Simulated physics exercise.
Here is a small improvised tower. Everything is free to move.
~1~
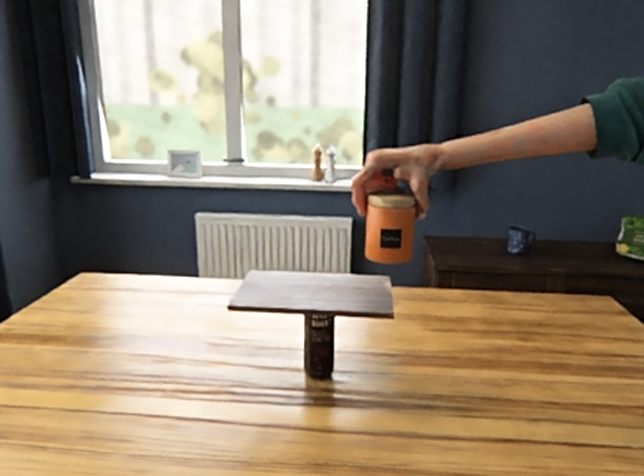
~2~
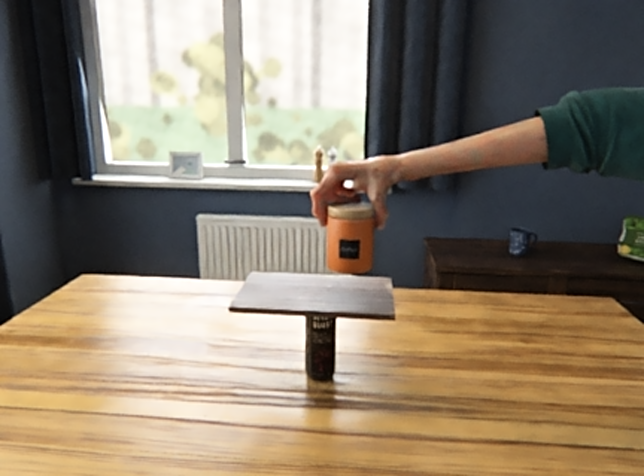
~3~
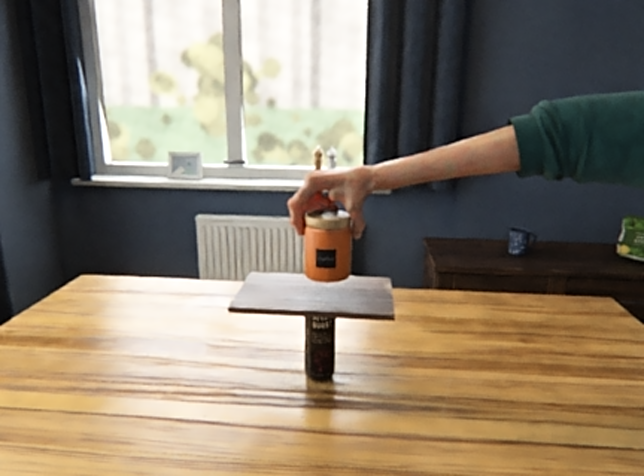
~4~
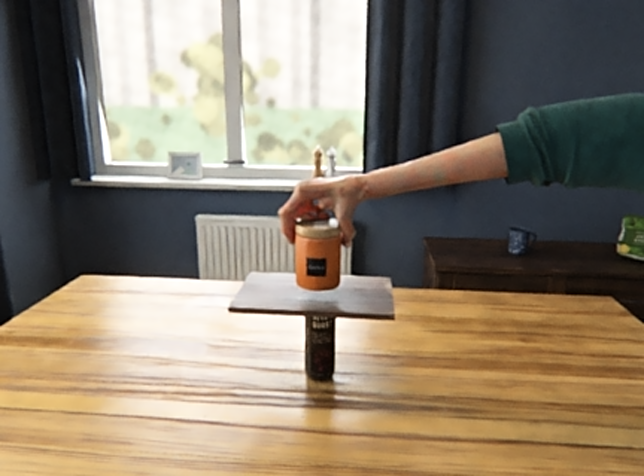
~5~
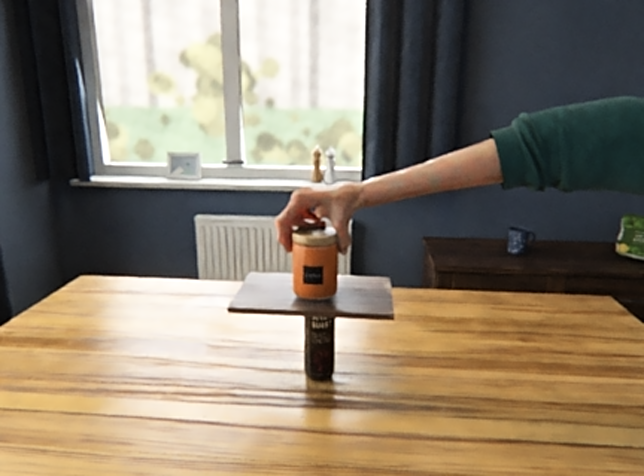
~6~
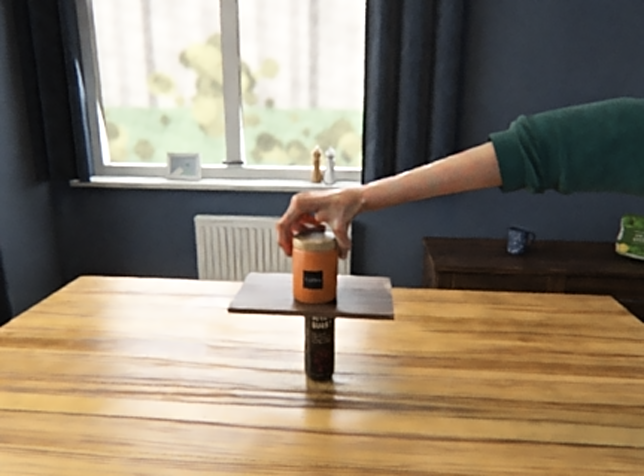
A hand moves an orange jar left and lowers it onto a board atop a can.
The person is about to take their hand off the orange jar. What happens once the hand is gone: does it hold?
In the end the stack stays up.
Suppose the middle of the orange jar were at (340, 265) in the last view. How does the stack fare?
Then it stays up.
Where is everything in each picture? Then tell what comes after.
In the first frame, on its way; orange jar (390, 226); black can (319, 336).
In the second frame, on its way; orange jar (351, 236); black can (321, 337).
In the third frame, on its way; orange jar (328, 245); black can (320, 337).
In the fourth frame, on its way; orange jar (318, 254); black can (320, 337).
In the fifth frame, on its way; orange jar (315, 262); black can (320, 337).
In the sixth frame, in place under the hand; orange jar (315, 266); black can (320, 337).
Then, 0.80 s after the last picture, nothing has stirred.
Then, 1.80 s after the last picture, things are still on the move.
At rest, all 3 in place. Seen from the same camera at the end, orange jar near (314, 267). The stack keeps its balance.
